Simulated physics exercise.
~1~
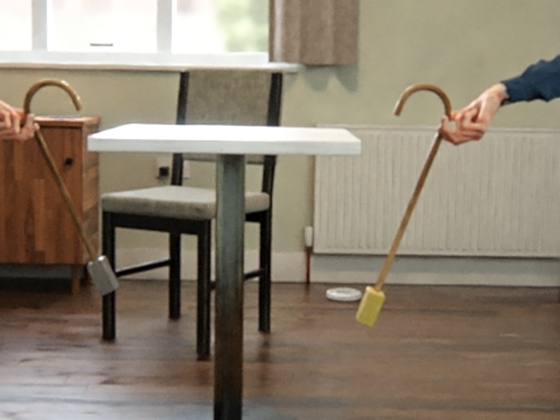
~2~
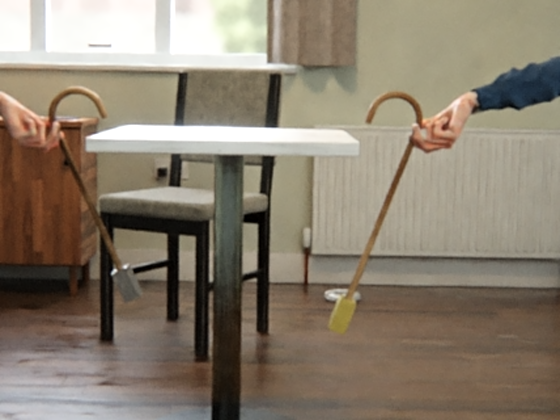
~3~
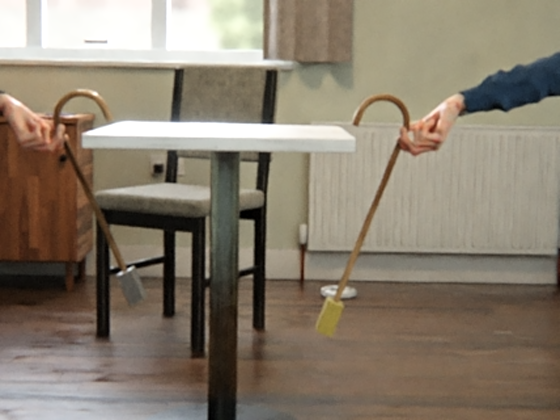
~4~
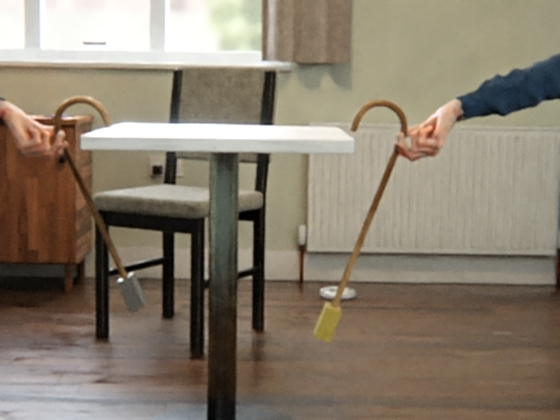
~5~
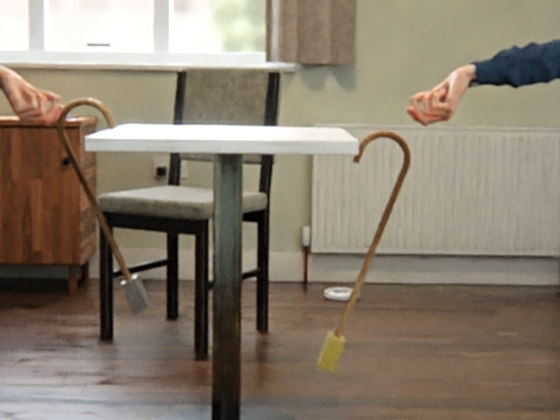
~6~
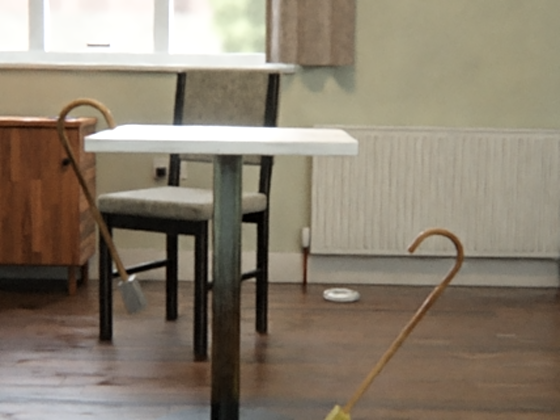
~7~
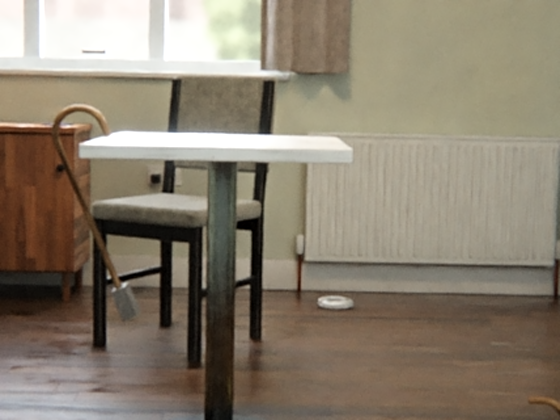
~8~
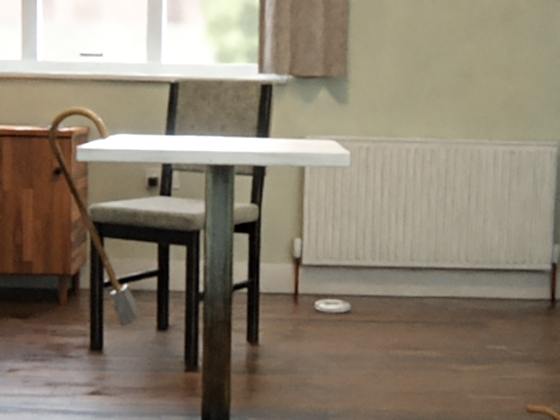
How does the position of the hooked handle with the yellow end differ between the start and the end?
At the start it is held up by a hand to the right of the table. By the end it has dropped to the lower right, with only a bit of it still showing near the bottom corner of the view.
